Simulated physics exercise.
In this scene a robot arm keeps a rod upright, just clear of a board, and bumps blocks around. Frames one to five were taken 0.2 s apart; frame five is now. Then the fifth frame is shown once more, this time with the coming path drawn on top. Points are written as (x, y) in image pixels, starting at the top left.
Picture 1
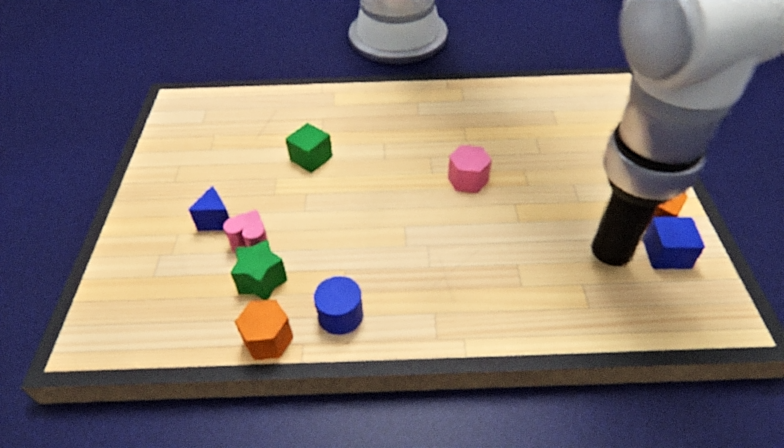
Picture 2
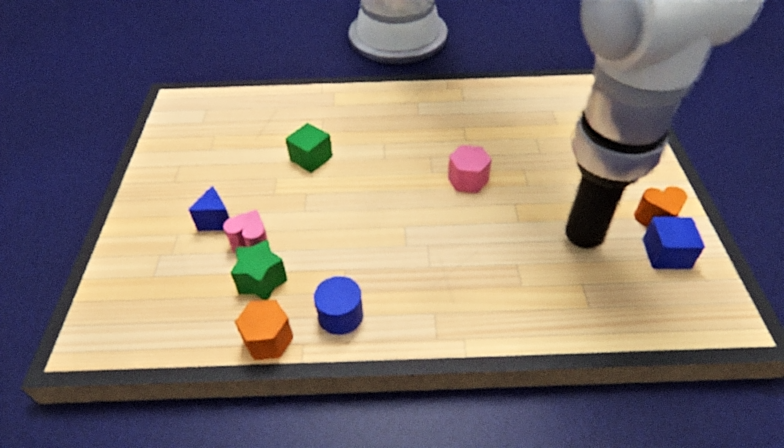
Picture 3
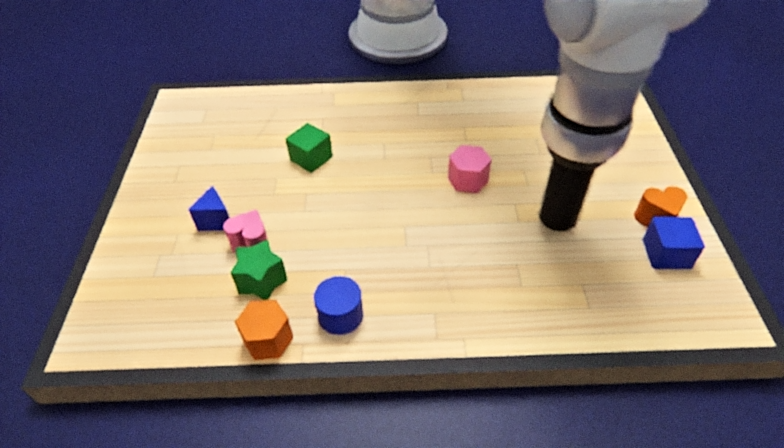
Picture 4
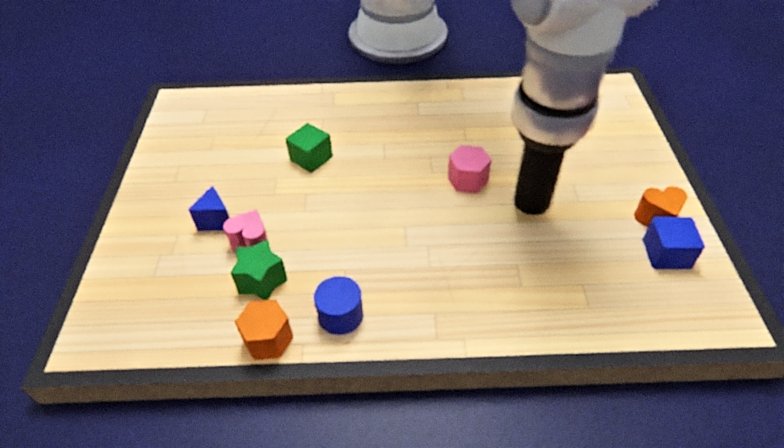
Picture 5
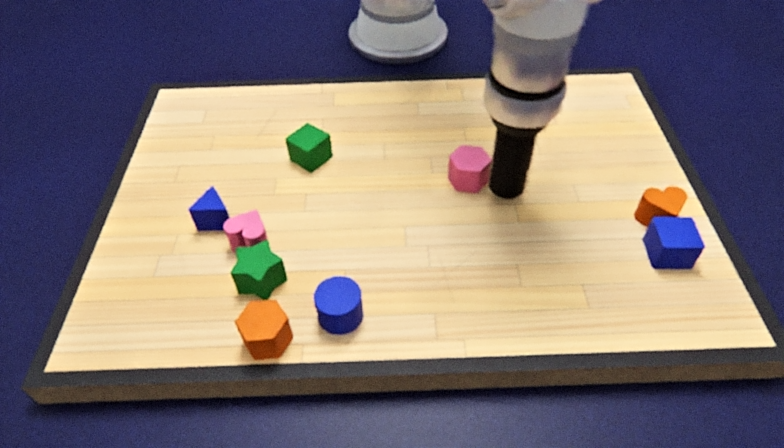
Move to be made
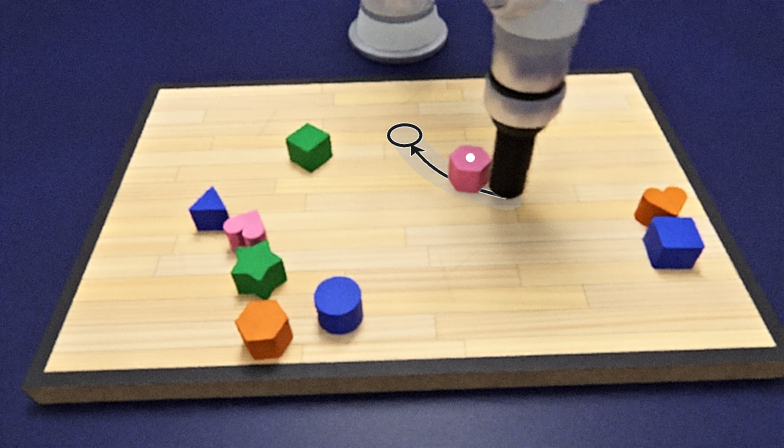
A robot arm with a black rod moving left from the orange heart and blue cube toward a pink six-sided block.
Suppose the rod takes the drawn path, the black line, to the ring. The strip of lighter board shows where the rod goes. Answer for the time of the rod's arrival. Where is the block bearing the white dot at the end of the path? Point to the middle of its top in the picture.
The block bearing the white dot ends near (373, 105).
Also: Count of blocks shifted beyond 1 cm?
That push would leave one block displaced by more than about 1 cm.
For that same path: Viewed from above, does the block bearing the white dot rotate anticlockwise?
Yes, it checks out.
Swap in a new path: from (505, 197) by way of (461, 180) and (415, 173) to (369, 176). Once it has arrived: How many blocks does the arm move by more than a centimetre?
I'd say just one block gets shifted by more than about 1 cm.
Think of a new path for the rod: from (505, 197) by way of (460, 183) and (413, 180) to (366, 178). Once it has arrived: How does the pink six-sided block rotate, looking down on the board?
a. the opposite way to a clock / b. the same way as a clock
My pick is b.
The drawn path runs from (505, 197) by way of (460, 183) and (425, 161) to (405, 135); the dot is on the pink six-sided block.
What follows on the original path. One third of the way, rod at (460, 171); pink six-sided block at (435, 142), turned 20° clockwise.
Two thirds of the way, rod at (425, 150); pink six-sided block at (400, 123).
At the end, rod at (405, 124); pink six-sided block at (373, 105), turned 25° anticlockwise.
